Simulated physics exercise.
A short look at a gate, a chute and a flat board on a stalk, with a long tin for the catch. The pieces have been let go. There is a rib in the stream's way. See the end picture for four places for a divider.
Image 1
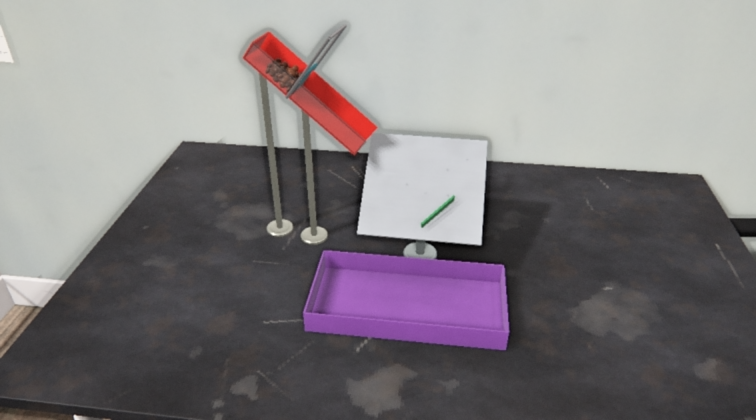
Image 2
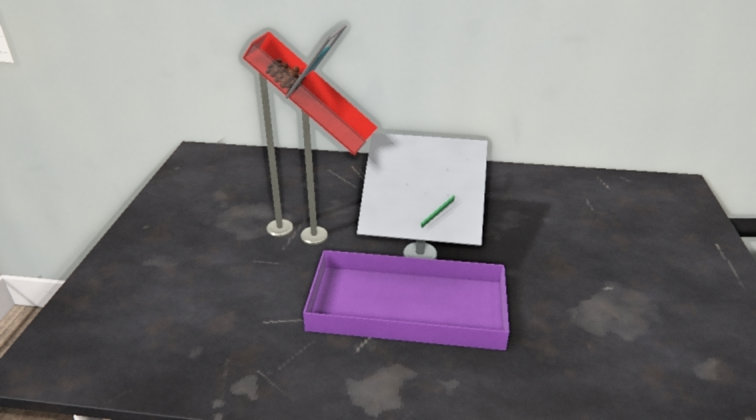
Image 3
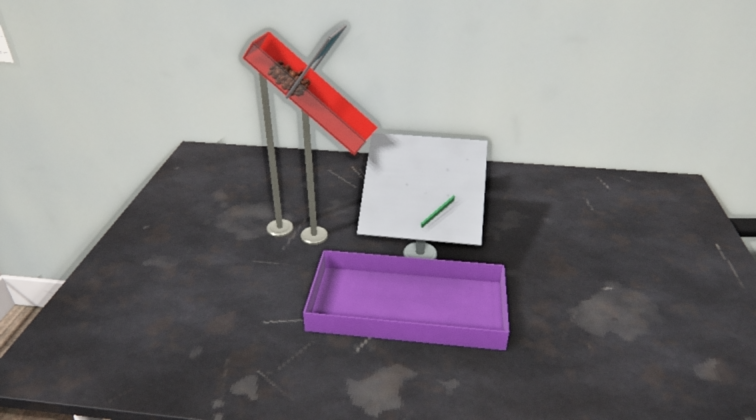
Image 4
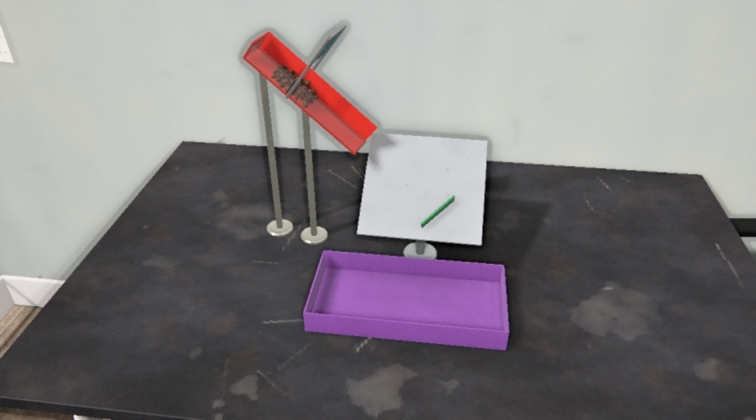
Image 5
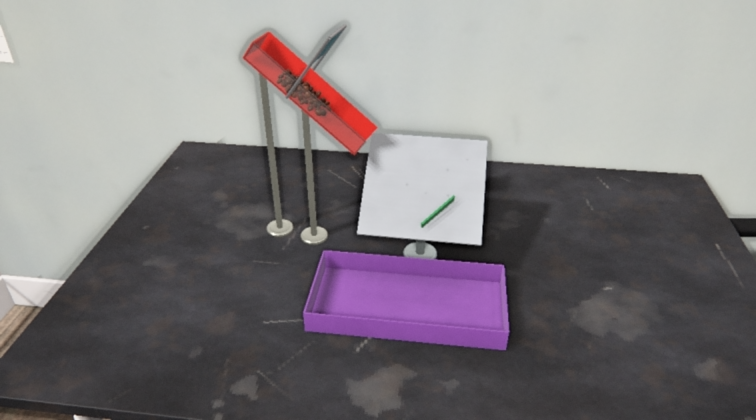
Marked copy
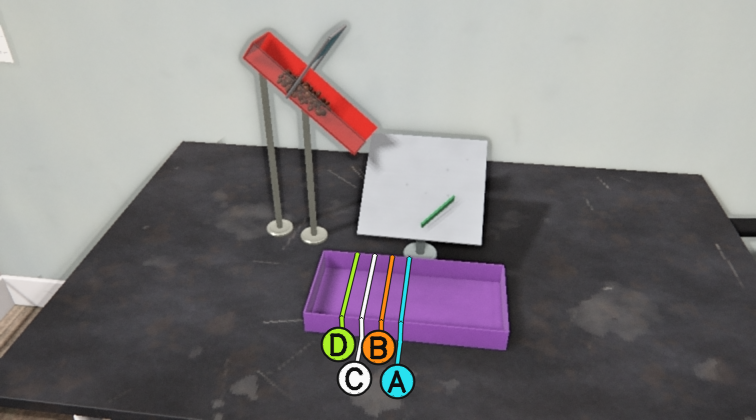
Purple tray sitting empty on a dark table while small brown pieces slide partway down a sloping red chute past a raised gate.
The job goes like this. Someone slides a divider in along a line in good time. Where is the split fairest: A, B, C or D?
Use line A.
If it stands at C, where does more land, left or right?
The right side.
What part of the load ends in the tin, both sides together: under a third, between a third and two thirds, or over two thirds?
It is over two thirds.
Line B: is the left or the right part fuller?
Right.
On the marked copy, line A crosses the front rim at (400, 322); line B crosses the front rim at (381, 320); line C crosses the front rim at (361, 318); line D crosses the front rim at (341, 316).
With A, of what is caught, close to two thirds on the left of the divider, close to a third on the right.
With B, of what is caught, a small share on the left of the divider, all but a few on the right.
With C, of what is caught, none at all on the left of the divider, the whole lot on the right.
With D, of what is caught, none at all on the left of the divider, the whole lot on the right.
